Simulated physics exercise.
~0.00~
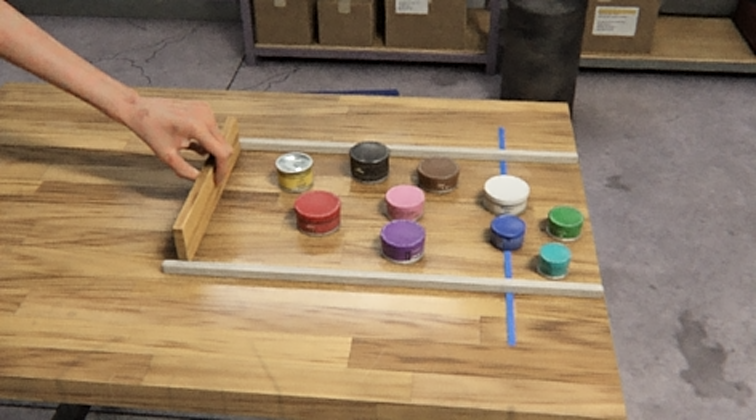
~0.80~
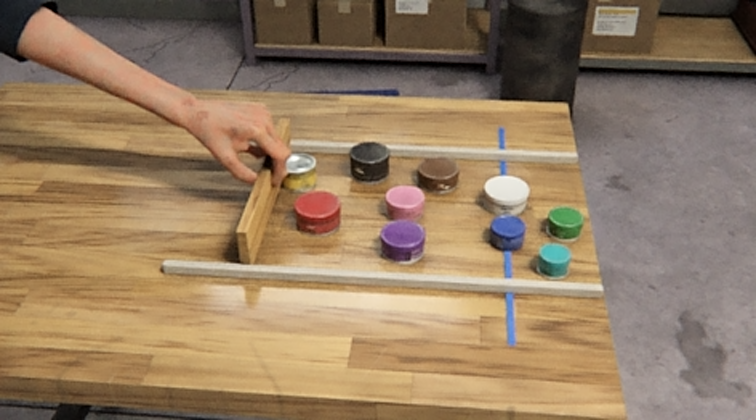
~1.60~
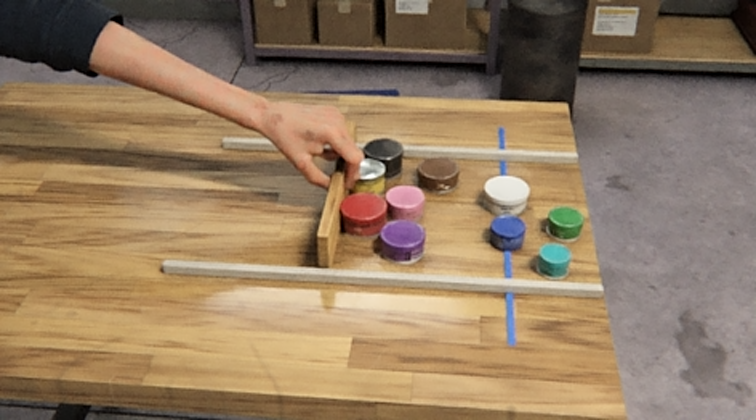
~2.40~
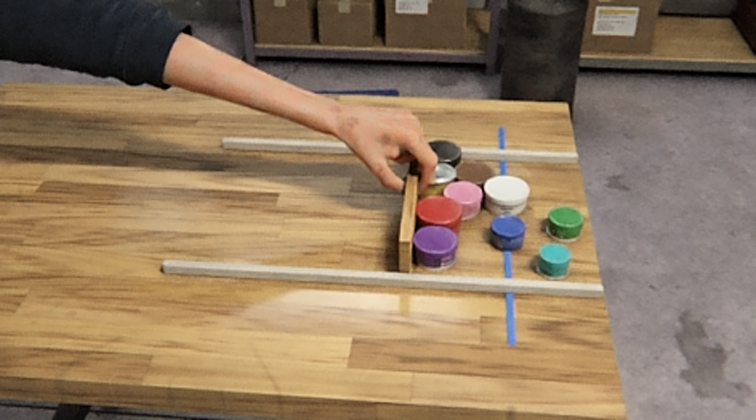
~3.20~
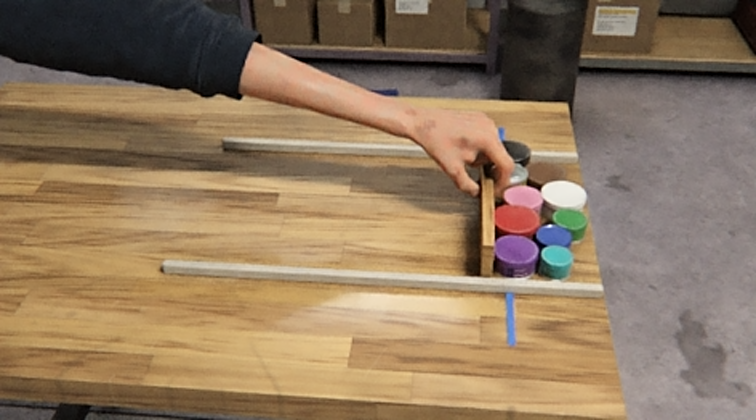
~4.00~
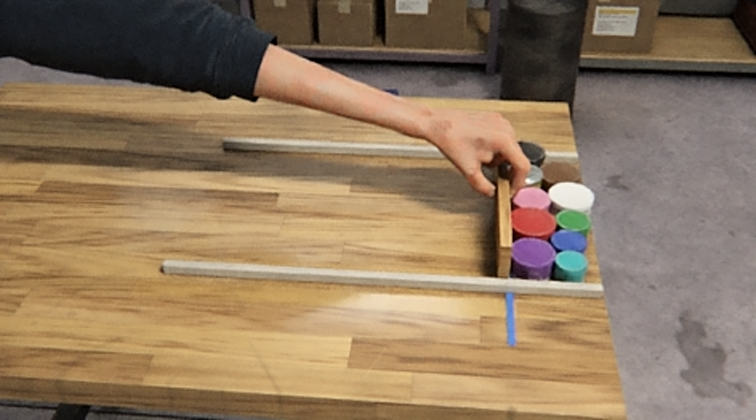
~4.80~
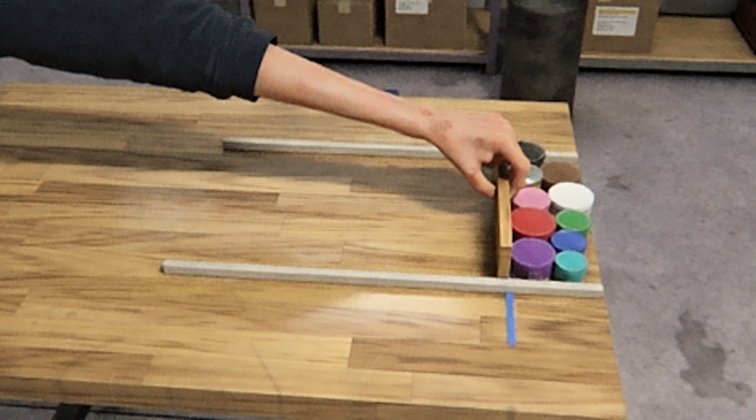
Wooden board pushed right by a hand, gathering ten colourful pots between two rails and stopping with all still on the table.
